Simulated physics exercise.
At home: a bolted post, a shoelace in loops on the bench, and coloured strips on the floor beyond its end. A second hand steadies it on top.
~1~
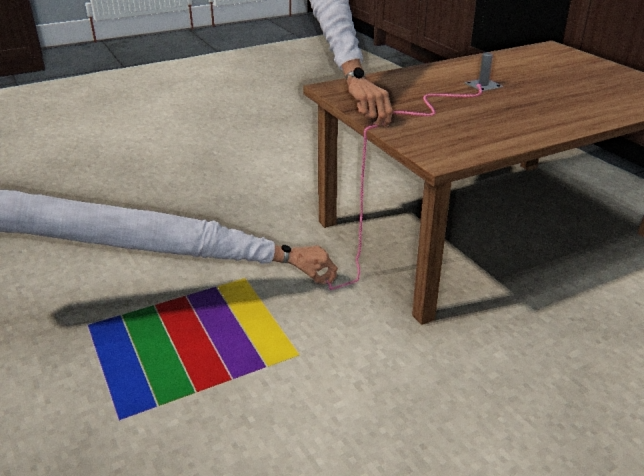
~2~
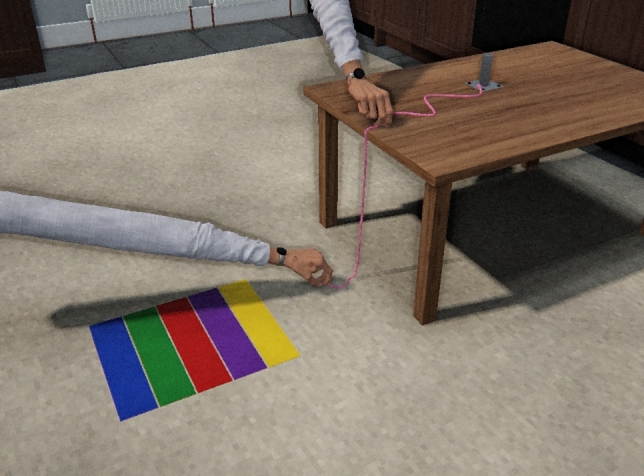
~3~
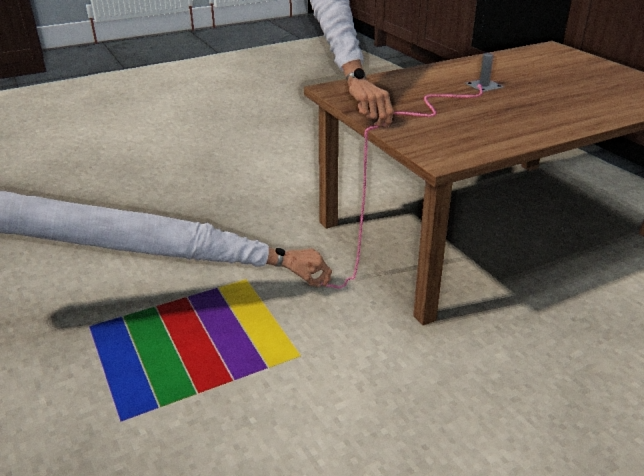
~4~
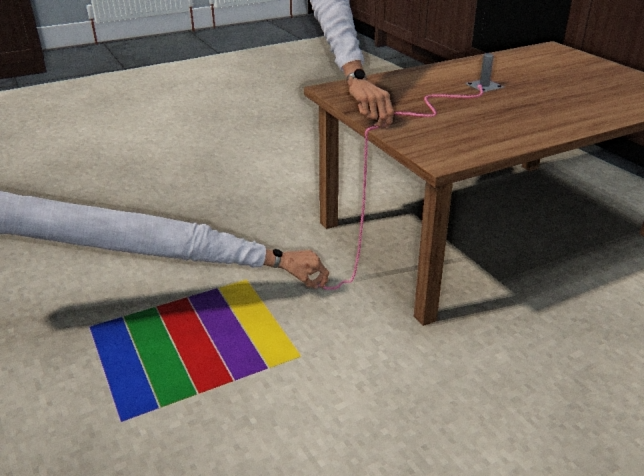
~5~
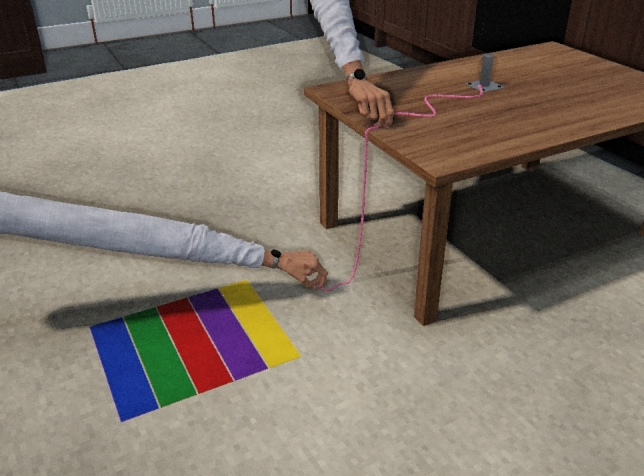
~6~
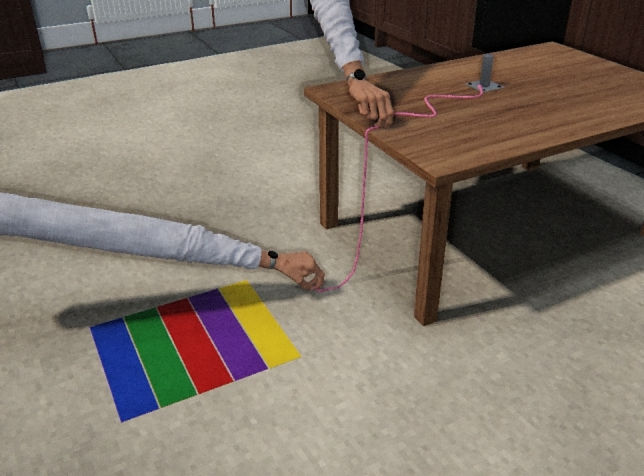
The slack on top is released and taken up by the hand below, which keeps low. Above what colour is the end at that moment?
It gets as far as the green strip.
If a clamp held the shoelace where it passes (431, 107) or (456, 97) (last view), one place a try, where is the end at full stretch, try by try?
About (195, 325) and (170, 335).
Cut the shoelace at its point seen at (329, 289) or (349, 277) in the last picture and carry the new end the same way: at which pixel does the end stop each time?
In that order: (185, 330) and (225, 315).
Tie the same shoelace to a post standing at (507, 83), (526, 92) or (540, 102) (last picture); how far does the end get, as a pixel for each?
The places are (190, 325), (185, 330) and (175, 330).
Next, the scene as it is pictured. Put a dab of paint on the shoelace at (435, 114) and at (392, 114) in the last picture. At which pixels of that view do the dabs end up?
About (383, 114), and the other about (347, 133).
Soon after, end near (202, 323); over red.
Then, end near (170, 333); over green.
At full stretch, end near (151, 339); over green. The green one.
